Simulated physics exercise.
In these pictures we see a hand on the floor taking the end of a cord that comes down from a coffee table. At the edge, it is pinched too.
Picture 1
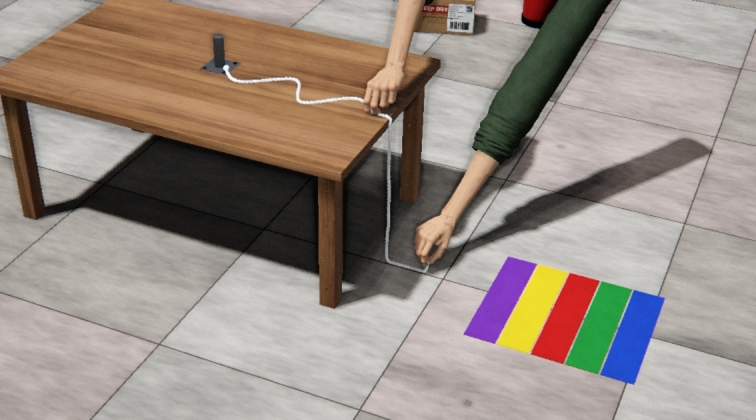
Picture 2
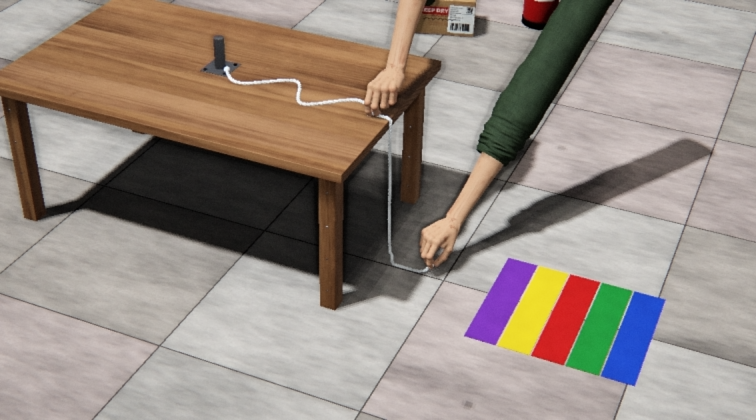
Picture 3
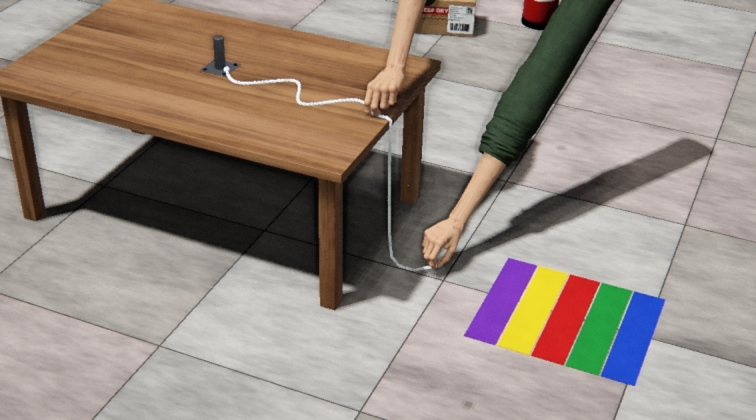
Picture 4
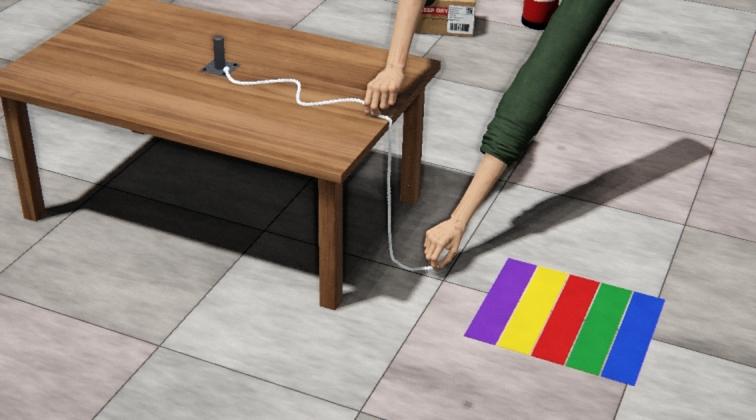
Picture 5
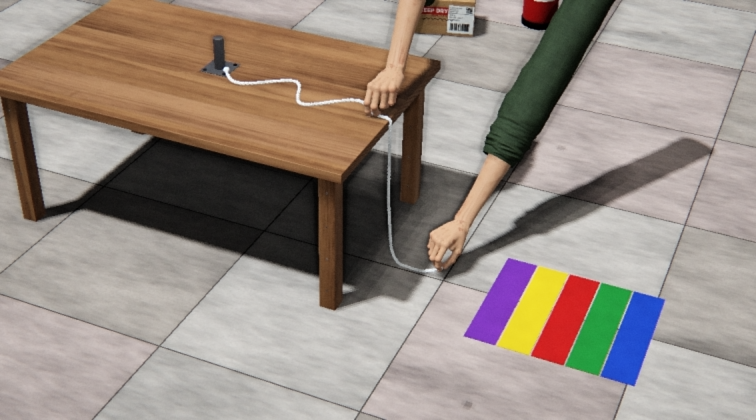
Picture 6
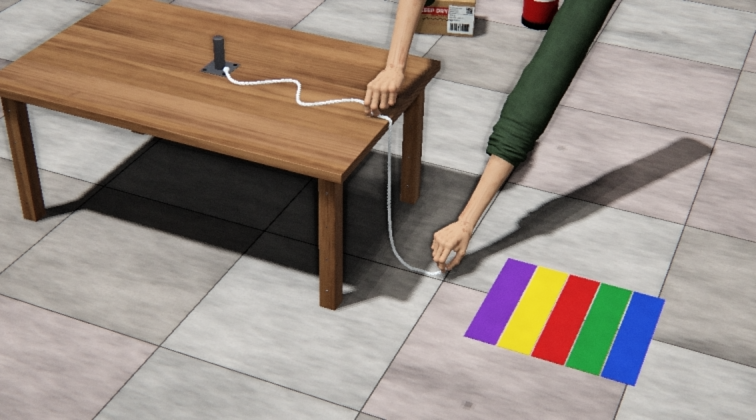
On the floor beside a coffee table, a hand slowly draws a white cord's end slightly right.
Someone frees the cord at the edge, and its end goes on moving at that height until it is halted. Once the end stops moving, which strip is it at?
It is at the green strip.
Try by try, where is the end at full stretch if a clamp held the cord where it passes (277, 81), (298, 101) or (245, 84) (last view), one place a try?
(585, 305), (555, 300), (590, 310).
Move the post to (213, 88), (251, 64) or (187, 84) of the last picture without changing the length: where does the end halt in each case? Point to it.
Try by try, about (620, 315), (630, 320) and (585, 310).
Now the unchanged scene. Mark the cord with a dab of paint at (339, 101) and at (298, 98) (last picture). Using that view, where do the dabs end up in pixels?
The first ends at (381, 114) and the second at (334, 100).
Soon after, end near (543, 295); over yellow.
Then, end near (581, 306); over red.
At full stretch, end near (603, 312); over green. It halts on the green strip.
